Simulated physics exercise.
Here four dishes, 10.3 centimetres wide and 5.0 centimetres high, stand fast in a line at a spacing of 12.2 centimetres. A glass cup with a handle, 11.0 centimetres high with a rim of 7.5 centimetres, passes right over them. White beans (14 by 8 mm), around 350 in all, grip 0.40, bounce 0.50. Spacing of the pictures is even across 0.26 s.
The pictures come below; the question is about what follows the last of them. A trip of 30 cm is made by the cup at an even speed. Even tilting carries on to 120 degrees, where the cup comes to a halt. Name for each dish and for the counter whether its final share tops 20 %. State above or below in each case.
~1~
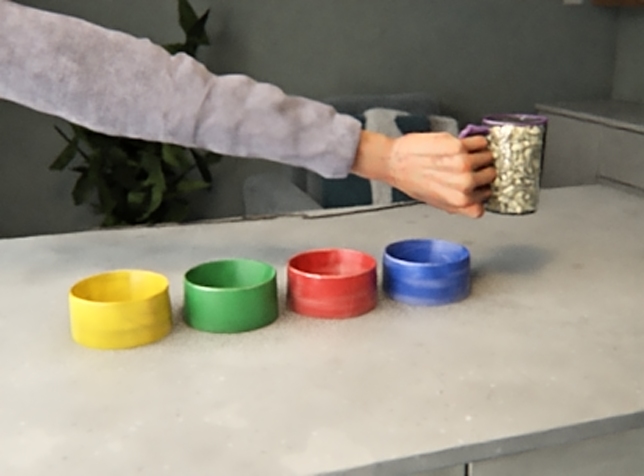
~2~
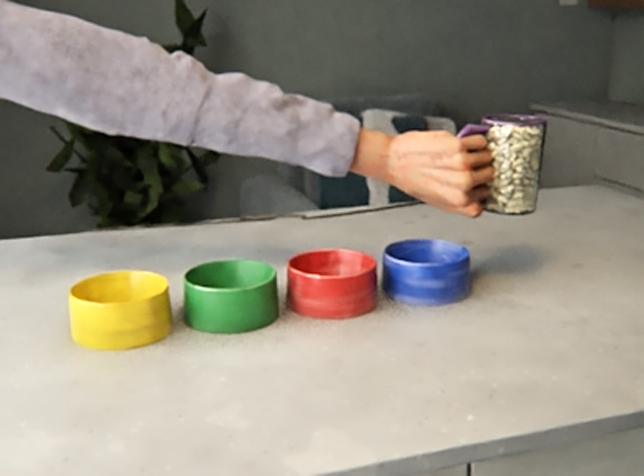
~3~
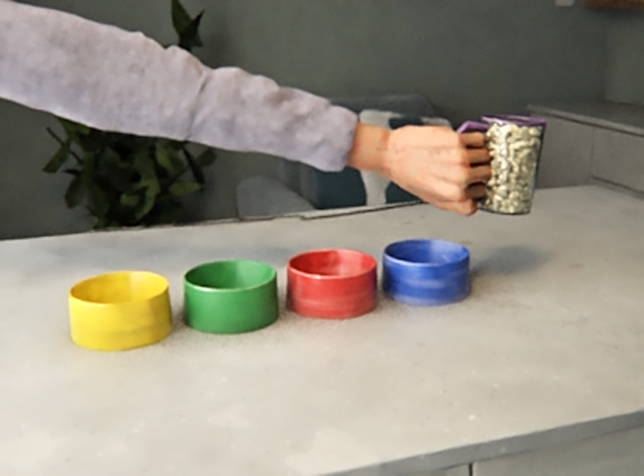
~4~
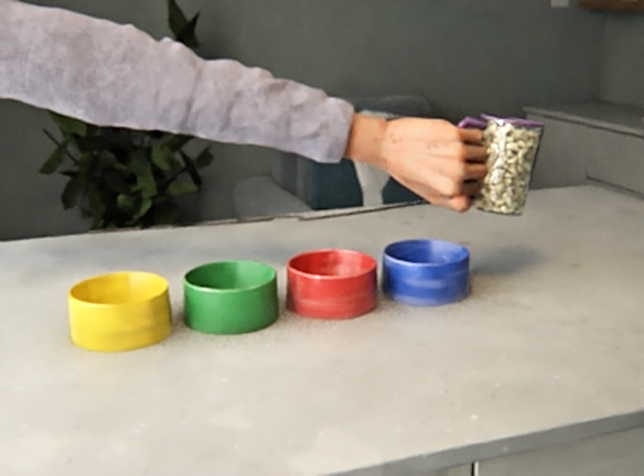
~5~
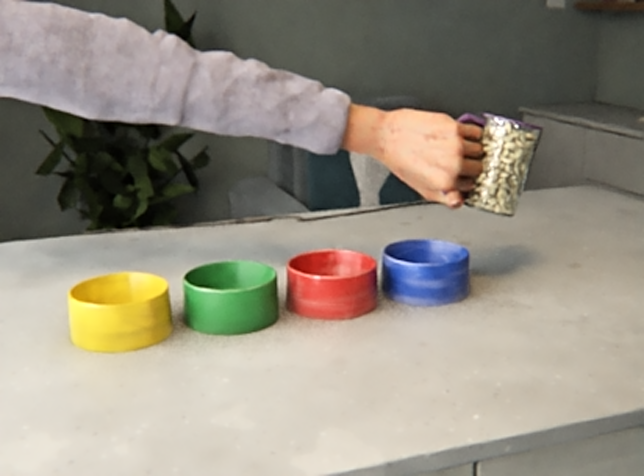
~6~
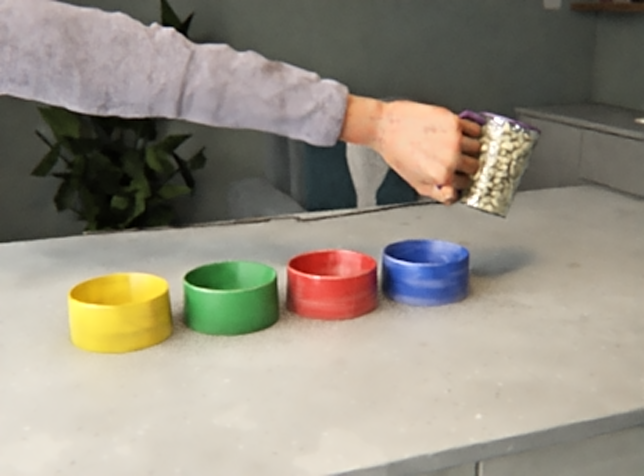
In each case: Red dish below, blue dish above, green dish below, yellow dish below, counter above.
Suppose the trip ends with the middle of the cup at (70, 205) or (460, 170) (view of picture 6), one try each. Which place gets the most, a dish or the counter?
On the first run most goes to blue, and on the second to counter.
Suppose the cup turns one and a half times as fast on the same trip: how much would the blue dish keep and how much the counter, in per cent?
In that case I'd put blue at 10 and the counter at 90.
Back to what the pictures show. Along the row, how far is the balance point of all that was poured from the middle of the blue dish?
Some 4 centimetres out on the right-hand side of that dish.
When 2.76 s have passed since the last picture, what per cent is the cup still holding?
About 0 percent of the load.
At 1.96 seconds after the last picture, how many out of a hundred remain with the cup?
It comes to about 0 percent.
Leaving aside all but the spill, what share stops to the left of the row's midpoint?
I'd say near 0 percent.
Then, 1.18 s after the last picture, tilt 120 degrees; cup holds 25 %, blue 35 %.
Then, 1.96 s after the last picture, tilt 120 degrees; cup holds 0 %, blue 65 %.
Then, 2.76 s after the last picture, tilt 120 degrees; cup holds 0 %, blue 65 %.
In the end, red 0 %, blue 65 %, green 0 %, yellow 0 %, counter 35 %.
